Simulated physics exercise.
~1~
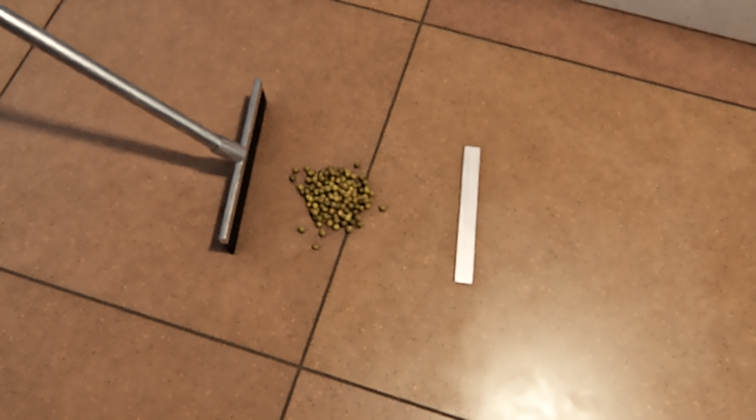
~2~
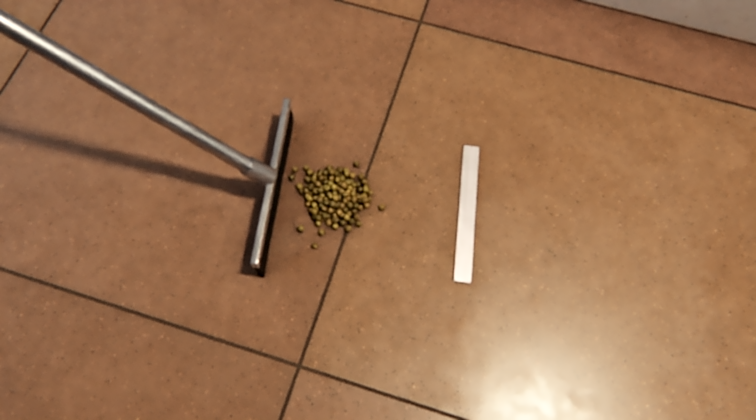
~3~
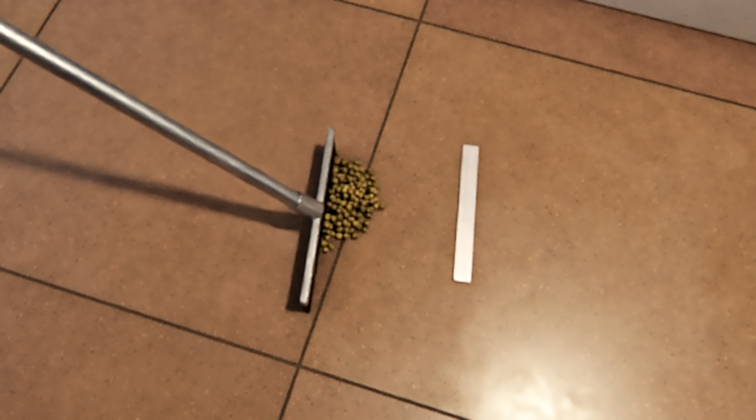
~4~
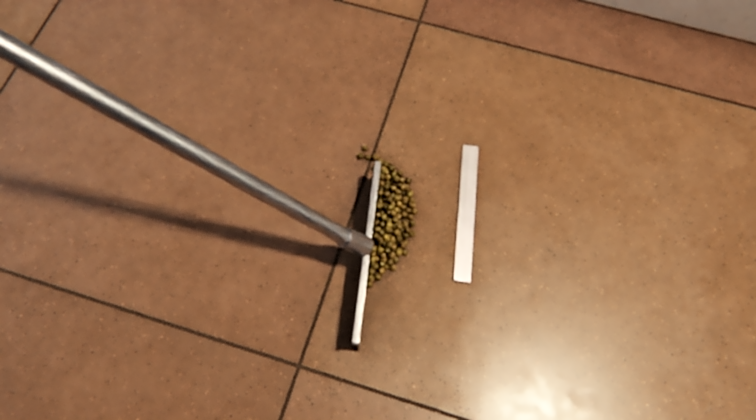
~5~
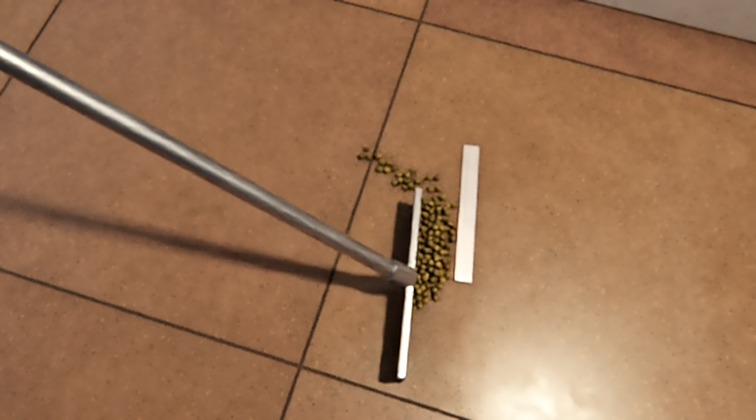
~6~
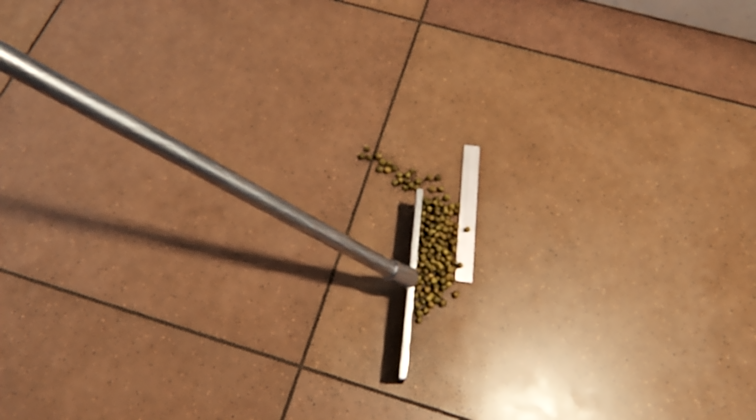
The clip opens on a brown tiled floor, where a long-handled squeegee stands to the left of a small heap of round, greenish-brown pieces, with a narrow white strip lying further right. The squeegee slides right and slightly down, meets the heap and pushes it across a dark tile joint. As it continues, the heap is squeezed into a band along the blade, while some pieces slip past its upper end and trail behind. The blade then halts short of the strip. The pieces ahead spread a little up to the strip's near edge, with none lying beyond it.
